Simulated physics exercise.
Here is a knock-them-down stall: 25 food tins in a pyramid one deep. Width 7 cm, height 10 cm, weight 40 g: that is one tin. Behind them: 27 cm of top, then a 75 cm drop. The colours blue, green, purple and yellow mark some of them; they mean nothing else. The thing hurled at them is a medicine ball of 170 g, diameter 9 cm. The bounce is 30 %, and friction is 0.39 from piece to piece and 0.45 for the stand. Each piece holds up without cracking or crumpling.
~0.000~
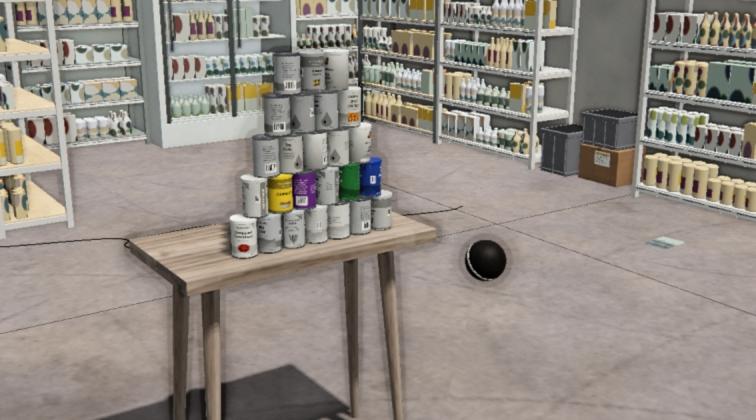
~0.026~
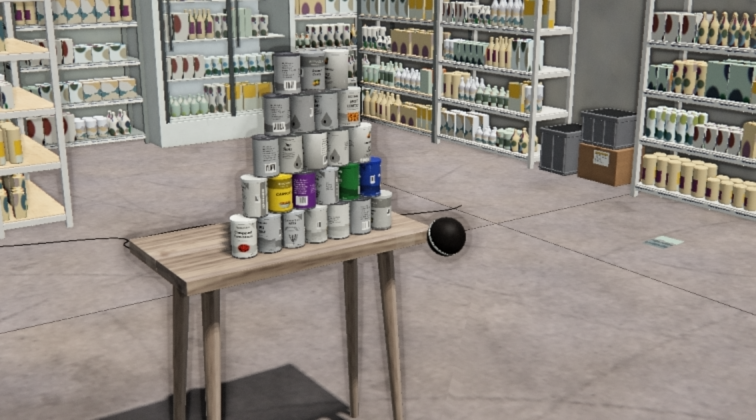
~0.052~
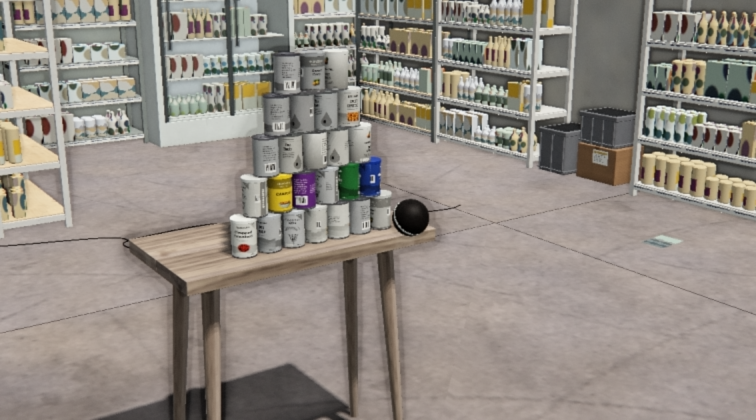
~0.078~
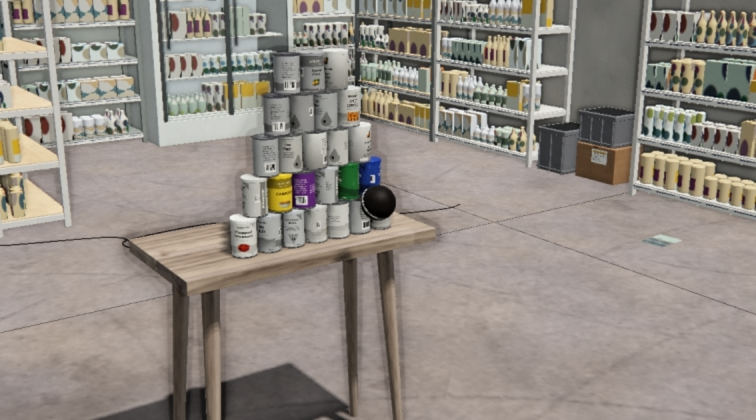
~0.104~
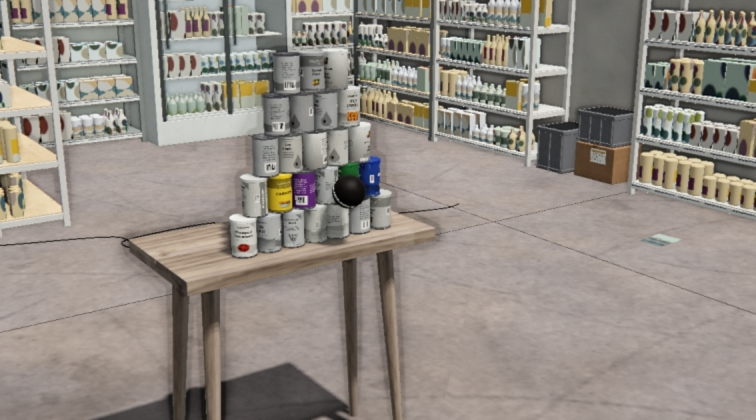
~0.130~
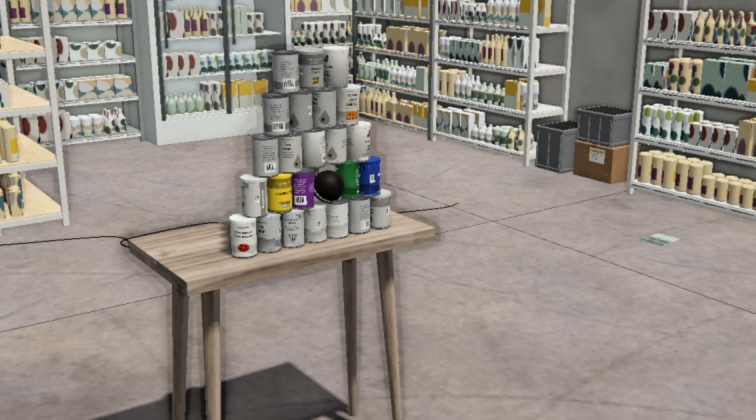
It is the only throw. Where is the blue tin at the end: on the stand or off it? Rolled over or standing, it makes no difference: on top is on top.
It fails to stay on the stand.
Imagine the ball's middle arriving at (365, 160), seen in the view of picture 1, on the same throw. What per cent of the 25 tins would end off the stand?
Changed setup: 50 per cent.
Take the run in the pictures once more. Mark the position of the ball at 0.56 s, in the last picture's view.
Look close to (187, 303).
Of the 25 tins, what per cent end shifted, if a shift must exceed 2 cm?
That is 50 per cent.
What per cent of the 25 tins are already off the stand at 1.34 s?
By that time it is 25 percent.
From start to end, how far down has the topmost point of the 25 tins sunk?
About 0 cm.
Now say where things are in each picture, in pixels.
In the first picture (places mark the middle of the side facing us; the camera moves round a little), ball (486, 260) 45 cm from contact, 5.4 m/s; blue tin (371, 180); yellow tin (285, 194); purple tin (305, 191); nothing disturbed.
Ball (446, 237) 31 cm from contact, 5.3 m/s; blue tin (371, 180), in the second picture.
Ball (411, 218) 17 cm from contact, 5.3 m/s; blue tin (370, 179), in the third picture.
Ball (379, 203) 37 mm from contact, 5.3 m/s; blue tin (370, 179), in the fourth picture.
Ball (349, 192) after contact, 5.3 m/s; blue tin (370, 179), in the fifth picture.
Ball (328, 186) after contact, 3.0 m/s; blue tin (370, 179); green tin (349, 181) shifted 15 mm; purple tin (304, 191); 4 disturbed, none off the stand, in the sixth picture.
After 0.56 s, ball still moving; 2 of the 25 tins off the stand; blue tin leaning 68°, 7 cm lower; green tin leaning 55°, 35 cm lower.
After 1.34 s, ball still moving; 6 of the 25 tins off the stand; blue tin on its side; green tin on its side.
By the end (2.6 s), ball rolling away; 7 of the 25 tins off the stand; blue tin on its side; green tin on its side; purple tin shifted 31 mm. As the last picture would show them, middles, green tin near (252, 240).
